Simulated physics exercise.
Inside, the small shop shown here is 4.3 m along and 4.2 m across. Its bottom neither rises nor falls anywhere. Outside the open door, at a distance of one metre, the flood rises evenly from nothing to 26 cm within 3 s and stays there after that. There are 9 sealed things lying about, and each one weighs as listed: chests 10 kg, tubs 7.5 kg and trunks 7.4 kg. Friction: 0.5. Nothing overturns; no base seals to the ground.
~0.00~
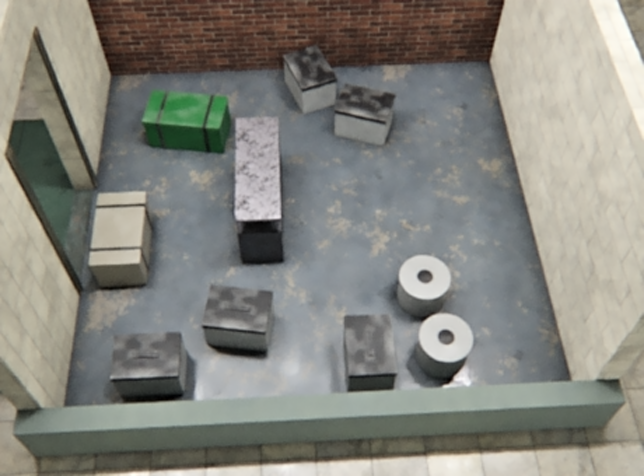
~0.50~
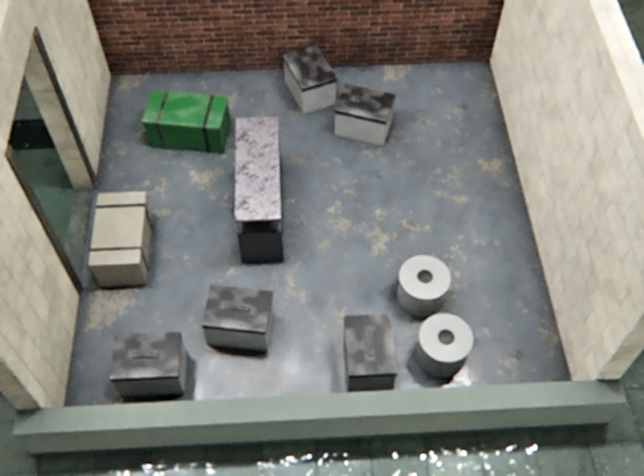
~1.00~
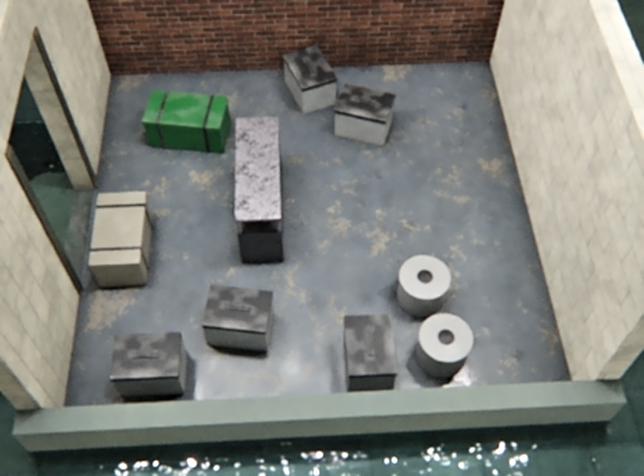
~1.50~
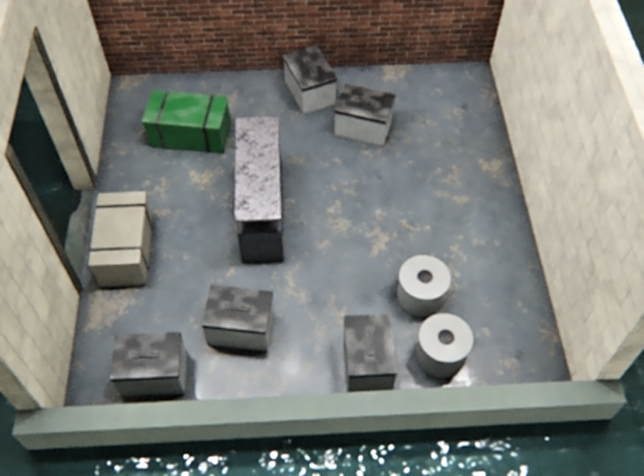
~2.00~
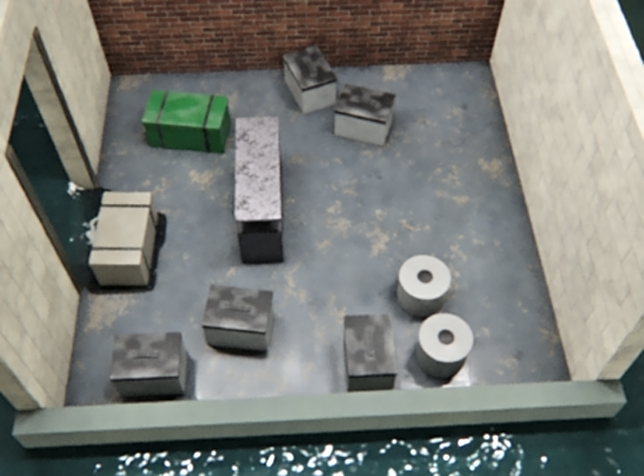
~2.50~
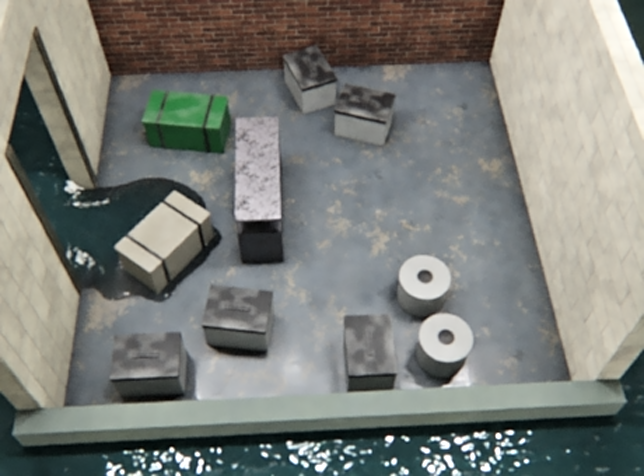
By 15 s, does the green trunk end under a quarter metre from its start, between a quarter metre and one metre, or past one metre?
Result: A modest displacement.
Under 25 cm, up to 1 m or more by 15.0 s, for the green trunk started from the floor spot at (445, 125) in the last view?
Outcome - it ends up well away.
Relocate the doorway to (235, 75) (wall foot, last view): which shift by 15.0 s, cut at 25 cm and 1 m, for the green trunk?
You'd see the green trunk wander off a long way.
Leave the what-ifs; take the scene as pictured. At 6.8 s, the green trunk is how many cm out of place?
I'd put it at around 50 cm.
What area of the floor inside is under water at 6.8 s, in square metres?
Near 16 m2 in all.
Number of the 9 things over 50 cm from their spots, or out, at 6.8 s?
By that point, 6.
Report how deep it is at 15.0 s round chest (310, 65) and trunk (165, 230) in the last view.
First roughly 14 cm, second roughly 17 cm.
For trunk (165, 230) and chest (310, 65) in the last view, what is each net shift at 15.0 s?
Respectively 250 and 120 cm.
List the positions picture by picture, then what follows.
In the first picture, the green trunk at (185, 109), on the bottom; water covers 0.0 m2; 0 of 9 have shifted.
In the second picture, the green trunk at (185, 109), on the bottom; 0.0 m2 under water; 0 of 9 have shifted.
In the third picture, the green trunk at (185, 109) rests on the ground; water covers 0.0 m2; 0 of 9 have shifted.
In the fourth picture, the green trunk at (185, 109) rests on the ground; 0.0 m2 under water; 0 of 9 have shifted.
In the fifth picture, the green trunk at (185, 109) rests on the ground; water covers 0.3 m2; 0 of 9 have shifted.
In the sixth picture, the green trunk at (185, 109), on the bottom; 1.2 m2 under water; 1 of 9 have shifted.
After 3.5 s the green trunk is near (187, 103), 0.1 m from its start, aground; 1 afloat.
After 6.8 s the green trunk is near (137, 97), 0.5 m from its start, afloat; 5 afloat.
After 11.0 s the green trunk is near (134, 81), 0.6 m from its start, afloat; 9 afloat.
After 15.0 s the green trunk is near (154, 70), 0.5 m from its start, afloat; 9 afloat.
